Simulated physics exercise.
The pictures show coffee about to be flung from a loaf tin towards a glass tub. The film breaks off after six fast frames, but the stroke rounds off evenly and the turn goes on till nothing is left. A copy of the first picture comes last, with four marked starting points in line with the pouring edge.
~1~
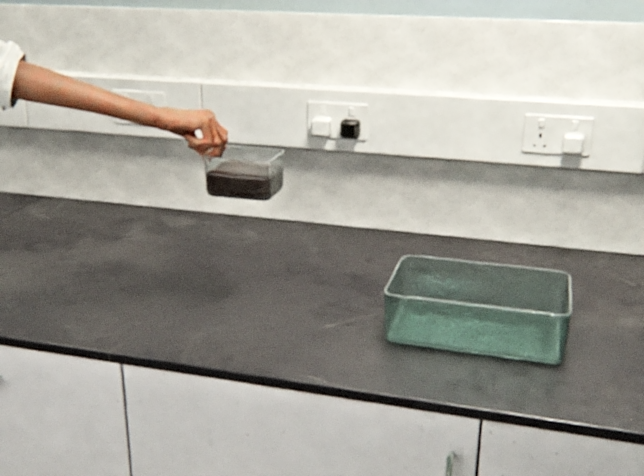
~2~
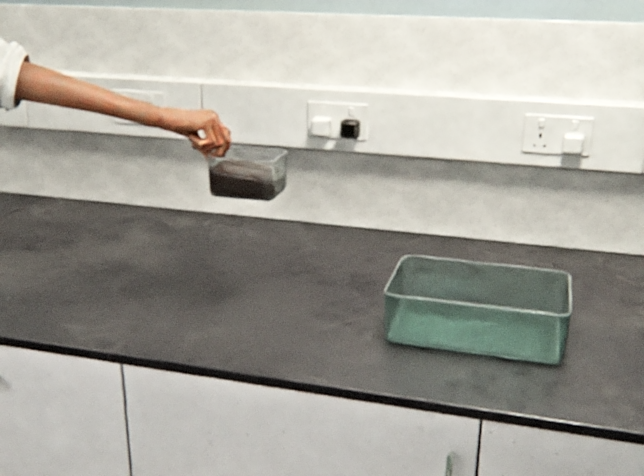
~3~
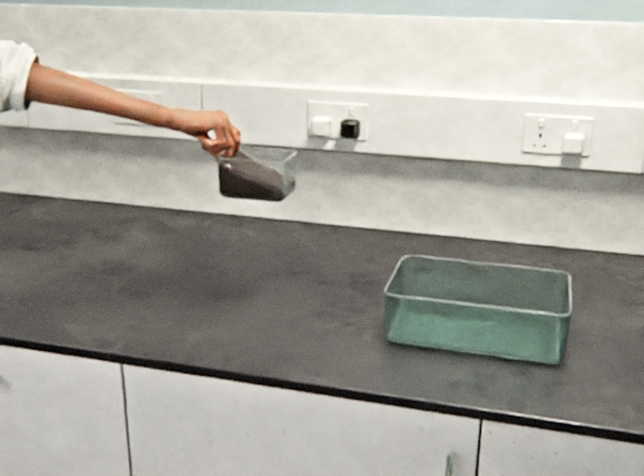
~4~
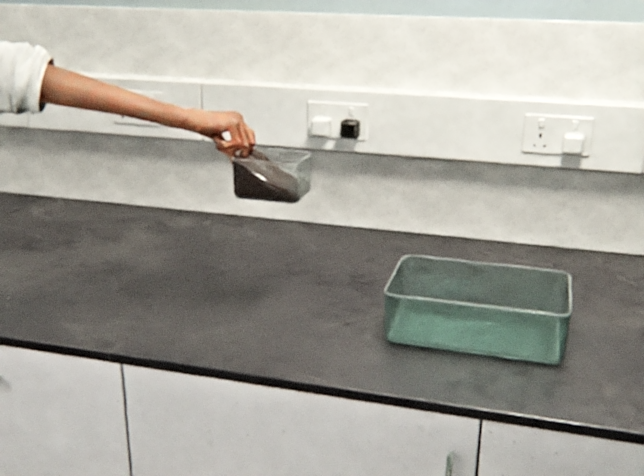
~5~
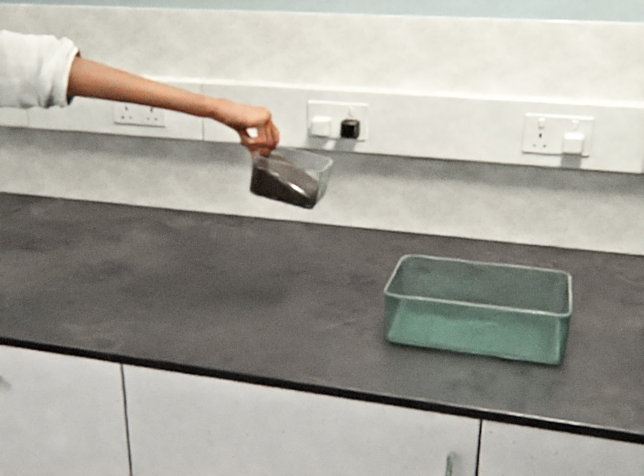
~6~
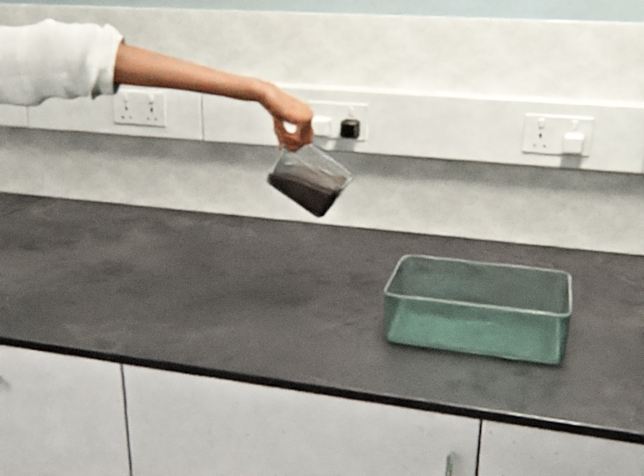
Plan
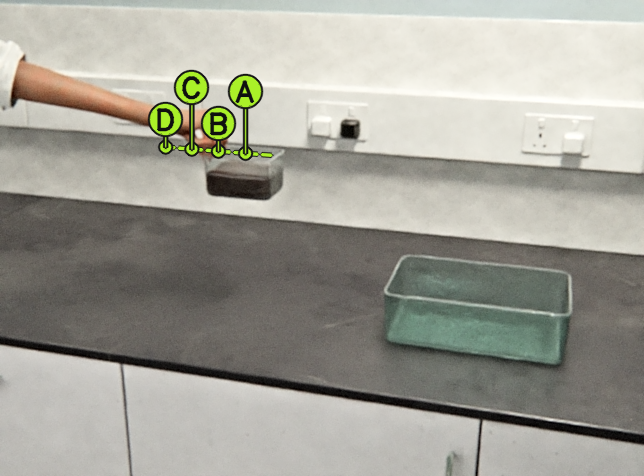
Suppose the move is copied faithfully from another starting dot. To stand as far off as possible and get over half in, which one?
Choose A.
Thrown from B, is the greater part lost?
Yes, it does.
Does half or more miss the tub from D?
Yes, it does.
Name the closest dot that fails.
B.
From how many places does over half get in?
One of them.
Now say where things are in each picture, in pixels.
The first picture shows upright, lip at (276, 155); tub from (385, 338) to (563, 362); nothing has left yet.
The second picture shows upright, lip at (279, 155); nothing has left yet.
The third picture shows upright, lip at (289, 156); nothing has left yet.
The fourth picture shows upright, lip at (304, 158); nothing has left yet.
The fifth picture shows tipped about 10°, lip at (326, 165); nothing has left yet.
The sixth picture shows tipped about 31°, lip at (347, 181); nothing has left yet.
On the marked copy, A at (245, 153); B at (218, 151); C at (191, 149); D at (165, 147).
Choosing A, about 71 % lands in the tub, 20 % falls short and 8 % goes beside or beyond.
Choosing B, about 21 % lands in the tub, 73 % falls short and 5 % goes beside or beyond.
Choosing C, about 0 % lands in the tub, 98 % falls short.
Choosing D, about 0 % lands in the tub, 100 % falls short.
